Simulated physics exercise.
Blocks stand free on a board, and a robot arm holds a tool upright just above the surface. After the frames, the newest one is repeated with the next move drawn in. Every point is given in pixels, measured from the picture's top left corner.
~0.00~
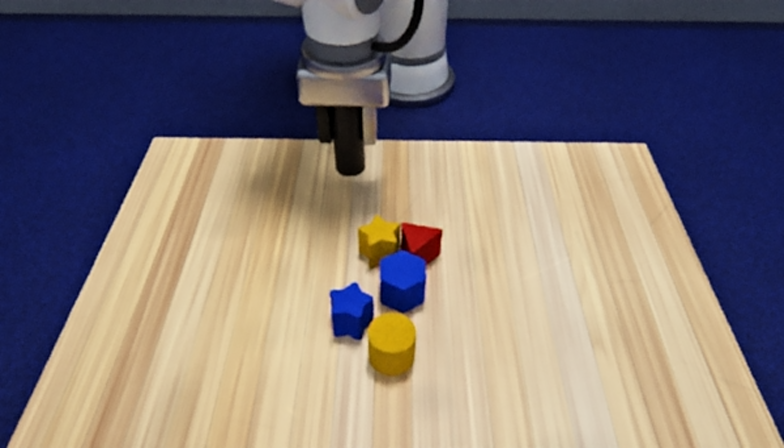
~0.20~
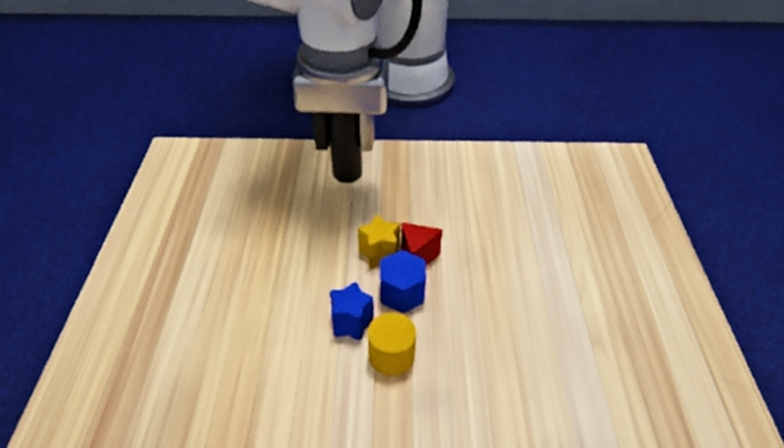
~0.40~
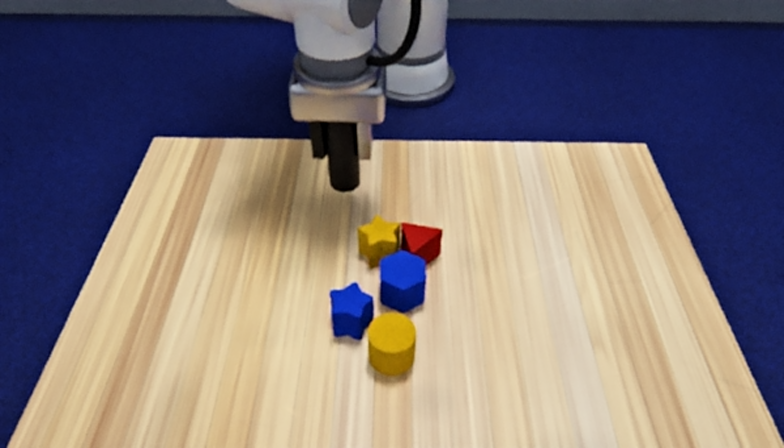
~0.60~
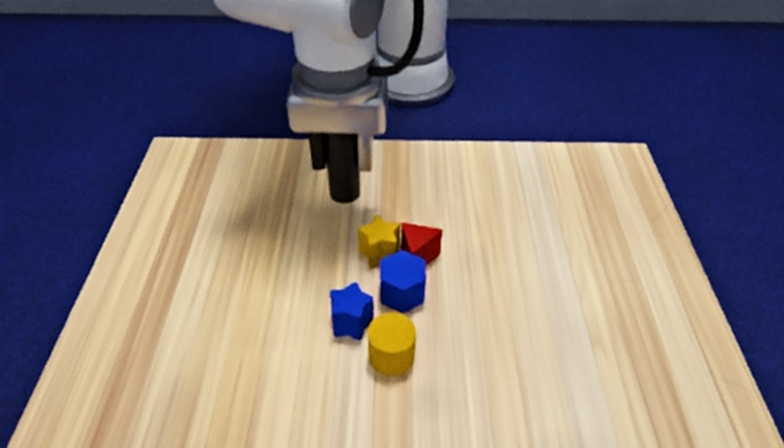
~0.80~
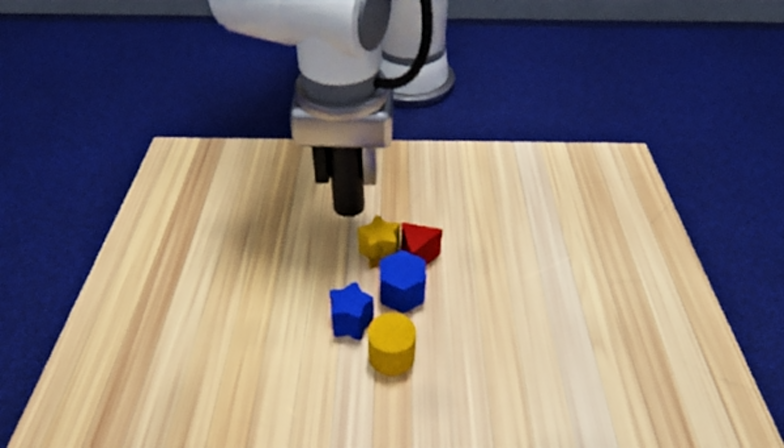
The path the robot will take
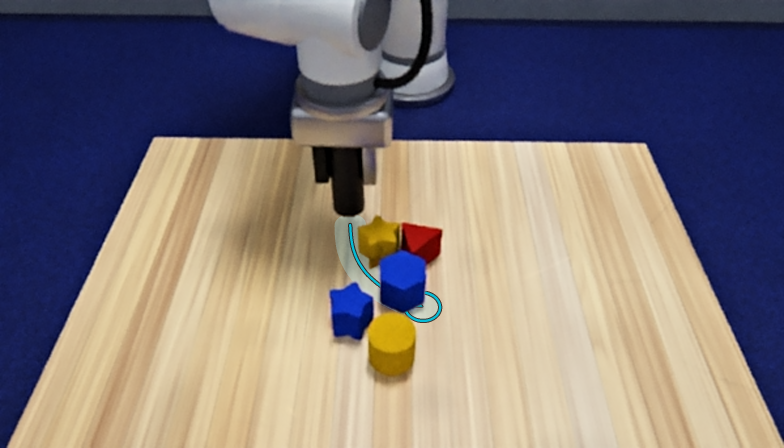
A robot arm holding a dark upright tool moved slowly forward over the wooden board, drawing a little closer to the yellow star, while the red, blue and yellow blocks all stayed still.
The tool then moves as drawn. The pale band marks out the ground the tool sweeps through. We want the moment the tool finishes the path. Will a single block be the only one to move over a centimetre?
No
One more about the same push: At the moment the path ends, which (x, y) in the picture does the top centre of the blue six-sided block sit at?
That would be at about pixel (462, 300).
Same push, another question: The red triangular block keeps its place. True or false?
It is false.
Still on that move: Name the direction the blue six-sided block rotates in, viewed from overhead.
The answer is clockwise.
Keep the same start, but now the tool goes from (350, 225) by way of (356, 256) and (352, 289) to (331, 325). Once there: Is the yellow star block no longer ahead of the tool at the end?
Short answer: Yes.
The drawn path runs from (350, 225) over (356, 257) and (381, 286) to (422, 306).
On the path given first. One third of the way, tool at (355, 239); yellow star block at (386, 237), turned 35° anticlockwise.
Two thirds of the way, tool at (381, 269); yellow star block at (411, 252), turned 70° anticlockwise; blue six-sided block at (423, 283), turned 30° clockwise; red triangular block at (435, 234), turned 45° anticlockwise.
At the end, tool at (424, 289); blue star block not moved; yellow star block at (436, 259), turned 110° anticlockwise; blue six-sided block at (462, 300), turned 40° clockwise; red triangular block at (441, 232), turned 65° anticlockwise.
